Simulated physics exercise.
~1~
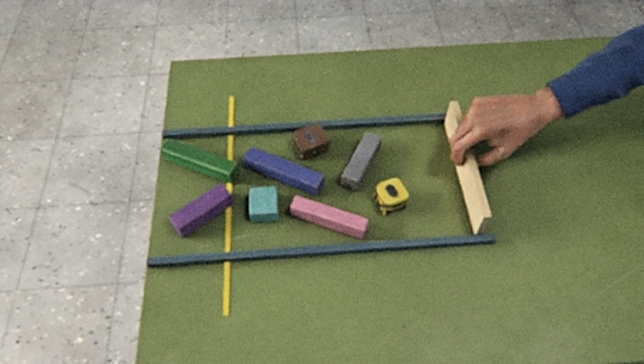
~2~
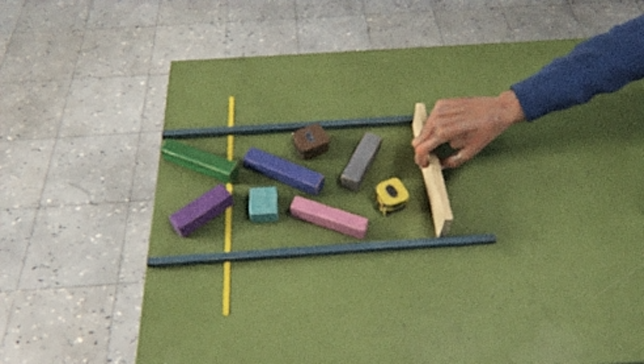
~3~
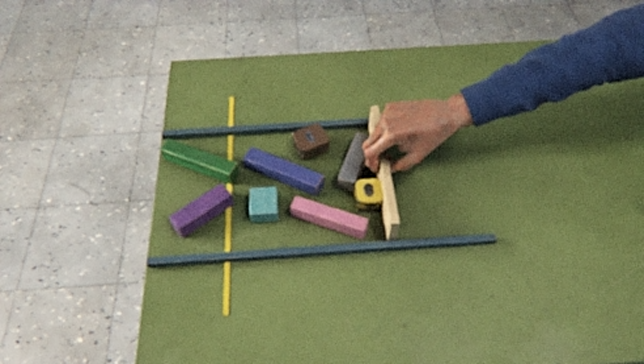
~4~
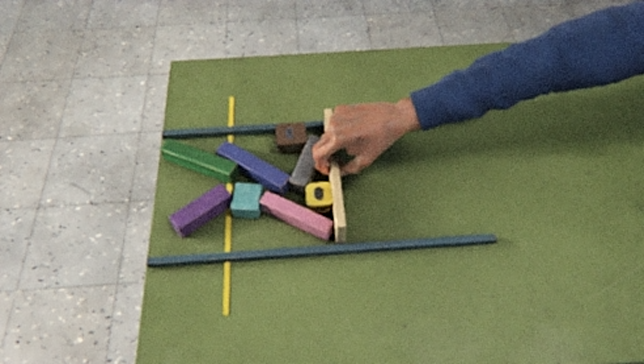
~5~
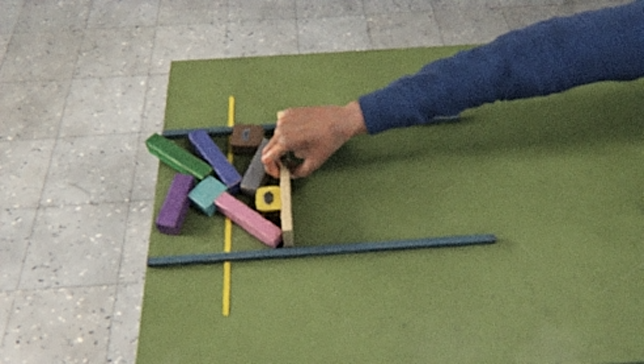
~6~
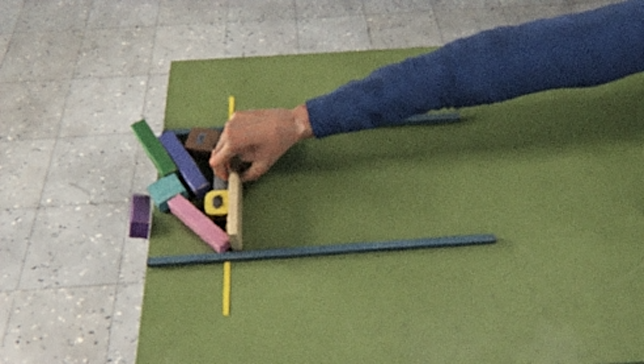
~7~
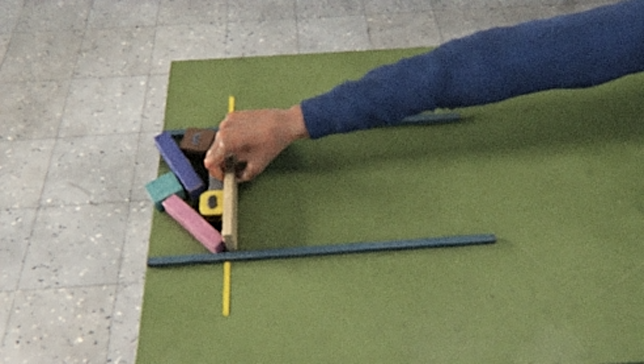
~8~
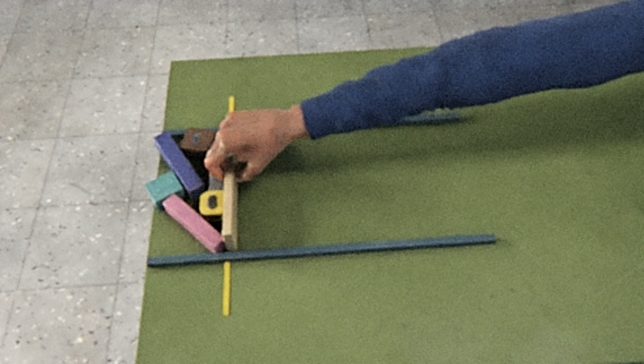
Hand sliding a wooden board left between two rails, bunching coloured blocks together until the purple and green ones drop off the table's edge.
